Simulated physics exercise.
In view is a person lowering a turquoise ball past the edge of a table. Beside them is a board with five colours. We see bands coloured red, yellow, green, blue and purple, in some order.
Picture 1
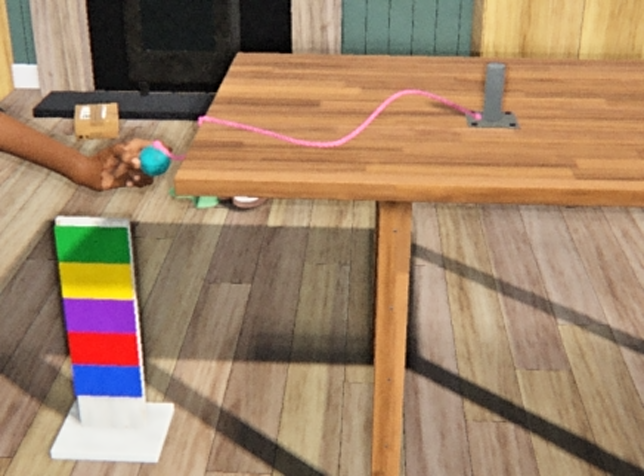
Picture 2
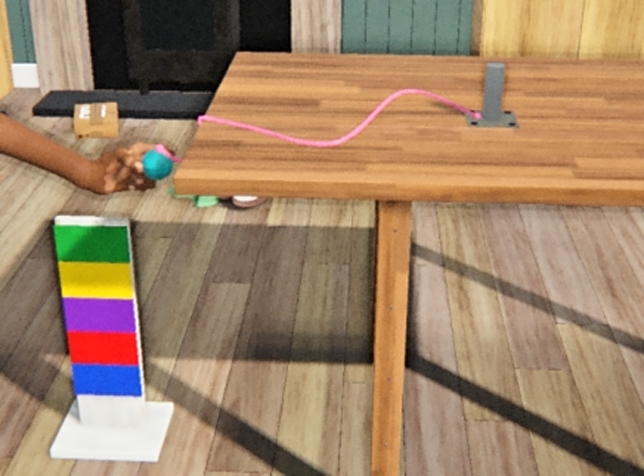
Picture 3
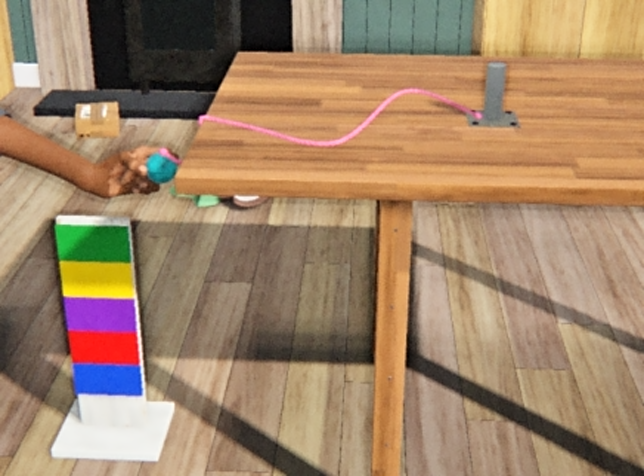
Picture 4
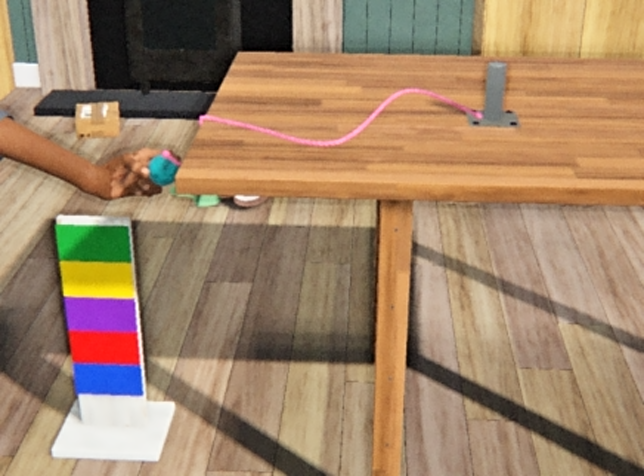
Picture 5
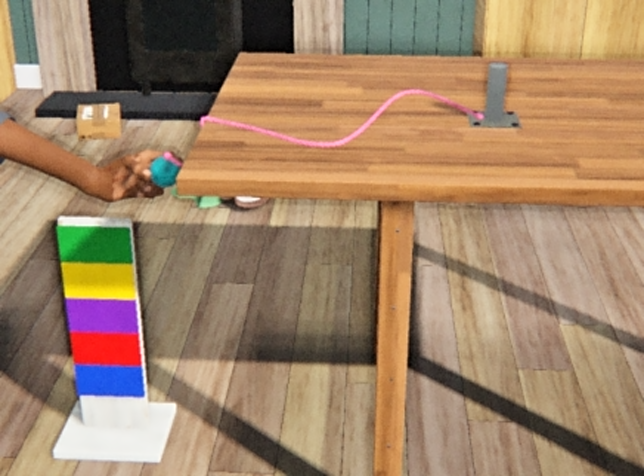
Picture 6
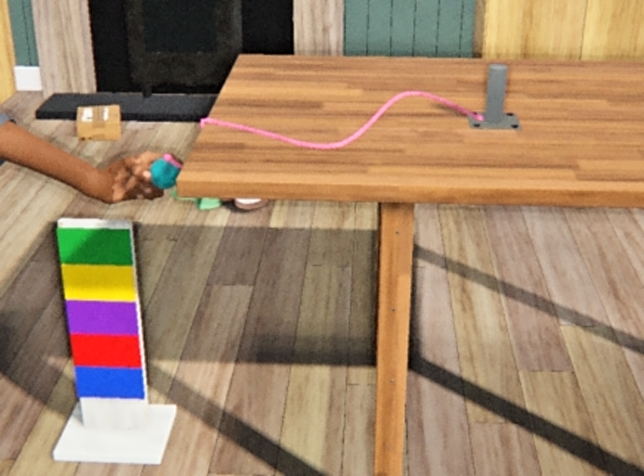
A hand reaches in from the left, holding a turquoise ball beside the near left corner of a wooden table, seen from slightly above in a room with a plank floor. A pink shoelace curves across the tabletop to a grey metal bracket, and below stands a white-based board banded green, yellow, purple, red and blue. The hand and ball shift very slightly rightward, while the lace and camera barely move.
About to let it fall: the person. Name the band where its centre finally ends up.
Its centre finishes at the red band.
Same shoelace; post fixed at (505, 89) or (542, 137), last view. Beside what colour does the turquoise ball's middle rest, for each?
In turn, purple and then purple.
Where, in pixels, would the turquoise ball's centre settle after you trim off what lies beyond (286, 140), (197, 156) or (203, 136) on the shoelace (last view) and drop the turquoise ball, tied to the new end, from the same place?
I'd expect it near (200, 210) on the first try, near (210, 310) on the second and near (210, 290) on the third.
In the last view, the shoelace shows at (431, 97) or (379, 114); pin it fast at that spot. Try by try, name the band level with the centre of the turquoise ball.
In order: Purple; yellow.
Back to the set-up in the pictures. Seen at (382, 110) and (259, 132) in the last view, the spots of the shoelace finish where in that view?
Final spots: (300, 113), then (218, 212).
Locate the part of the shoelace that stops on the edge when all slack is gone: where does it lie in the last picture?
It's near (352, 138) in the last picture.
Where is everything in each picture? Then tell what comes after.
In the first picture, turquoise ball (154, 160); green (92, 246); yellow (96, 282); purple (100, 317); red (104, 350); blue (107, 382).
In the second picture, turquoise ball (158, 164); shoelace through (452, 104) (391, 99) (364, 125) (296, 141) (222, 122).
In the third picture, turquoise ball (162, 168).
In the fourth picture, turquoise ball (164, 170); shoelace through (454, 104) (392, 98) (365, 125) (297, 141) (224, 121).
In the fifth picture, turquoise ball (165, 172).
In the sixth picture, turquoise ball (165, 173); shoelace through (455, 106) (393, 101) (366, 127) (298, 143) (225, 124).
A little later, ball near (193, 340); level with red.
Next, ball near (245, 328); level with red.
Later still, ball near (211, 347); level with red.
When it is over, ball near (225, 343); level with red. The shoelace holds its middle at red.
